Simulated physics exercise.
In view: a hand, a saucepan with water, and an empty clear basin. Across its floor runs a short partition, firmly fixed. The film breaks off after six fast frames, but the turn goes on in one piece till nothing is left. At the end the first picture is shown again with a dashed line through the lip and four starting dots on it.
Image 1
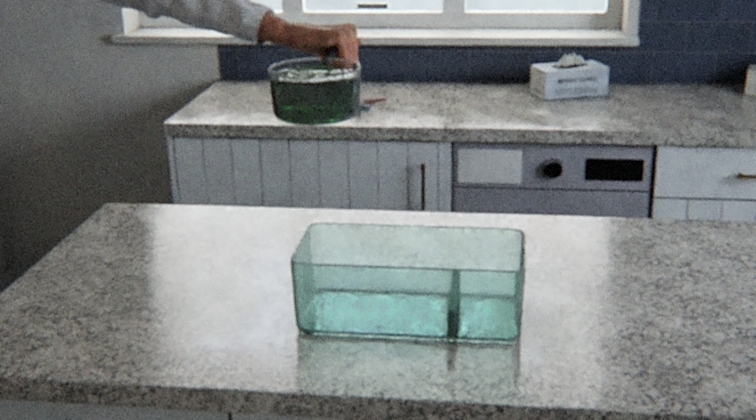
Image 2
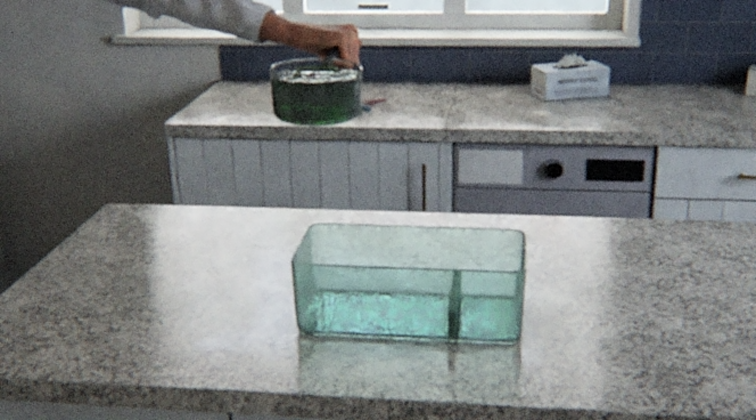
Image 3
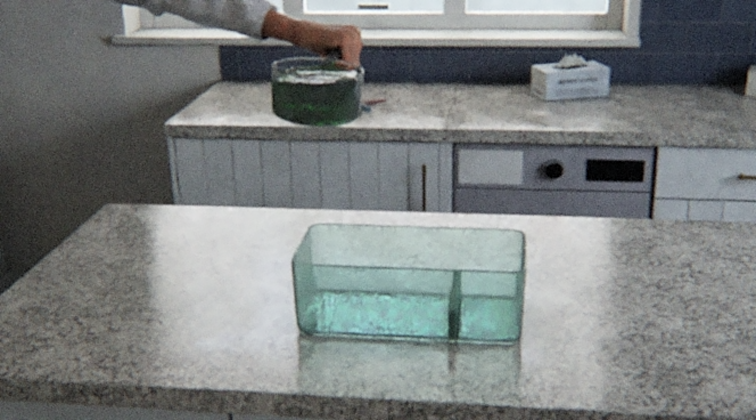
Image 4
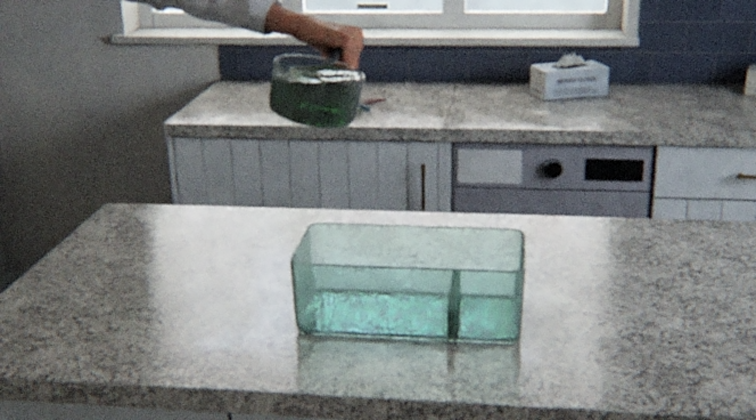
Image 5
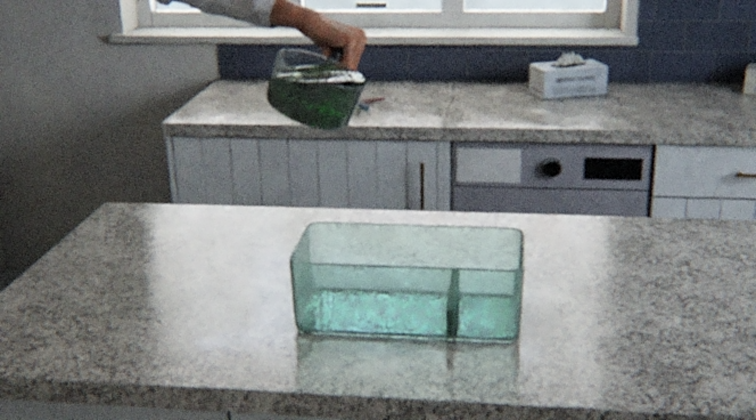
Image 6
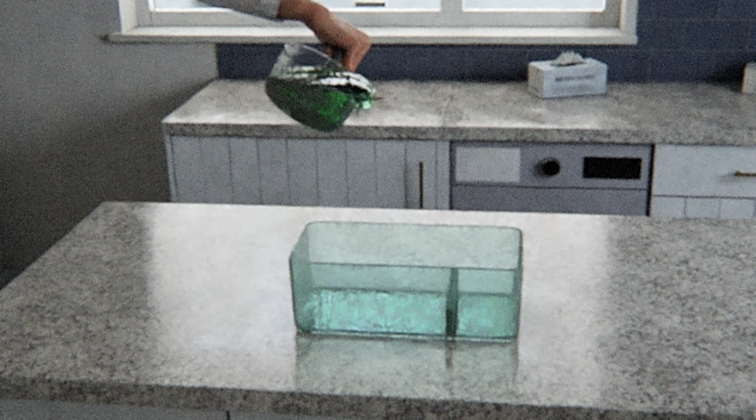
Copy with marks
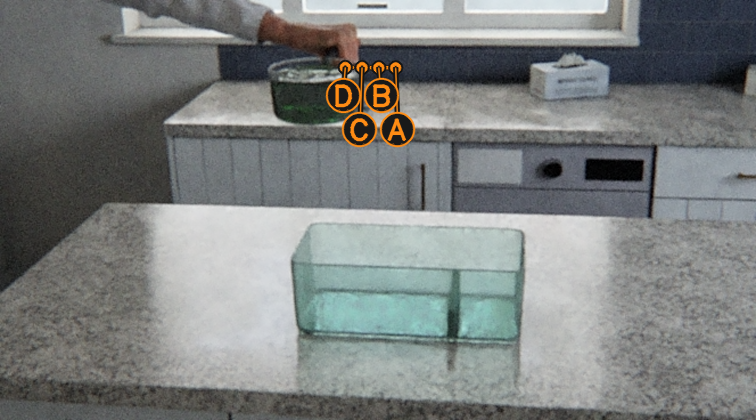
A hand lifts and tips a clear pot of green-looking water until some crosses the lip.
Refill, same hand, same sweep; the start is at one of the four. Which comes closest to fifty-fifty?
The best dot is A.
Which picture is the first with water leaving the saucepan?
In picture 5.
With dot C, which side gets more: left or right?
The left side.
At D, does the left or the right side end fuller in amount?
More ends on the left.
On the marked copy, A at (395, 67); B at (378, 67); C at (362, 67); D at (345, 67).
For dot A, about 49 % ends left of the wall and 49 % right of it.
For dot B, about 72 % ends left of the wall and 24 % right of it; 4 % is lost outside.
For dot C, about 91 % ends left of the wall and 5 % right of it; 4 % is lost outside.
For dot D, about 88 % ends left of the wall and 9 % right of it; 3 % is lost outside.
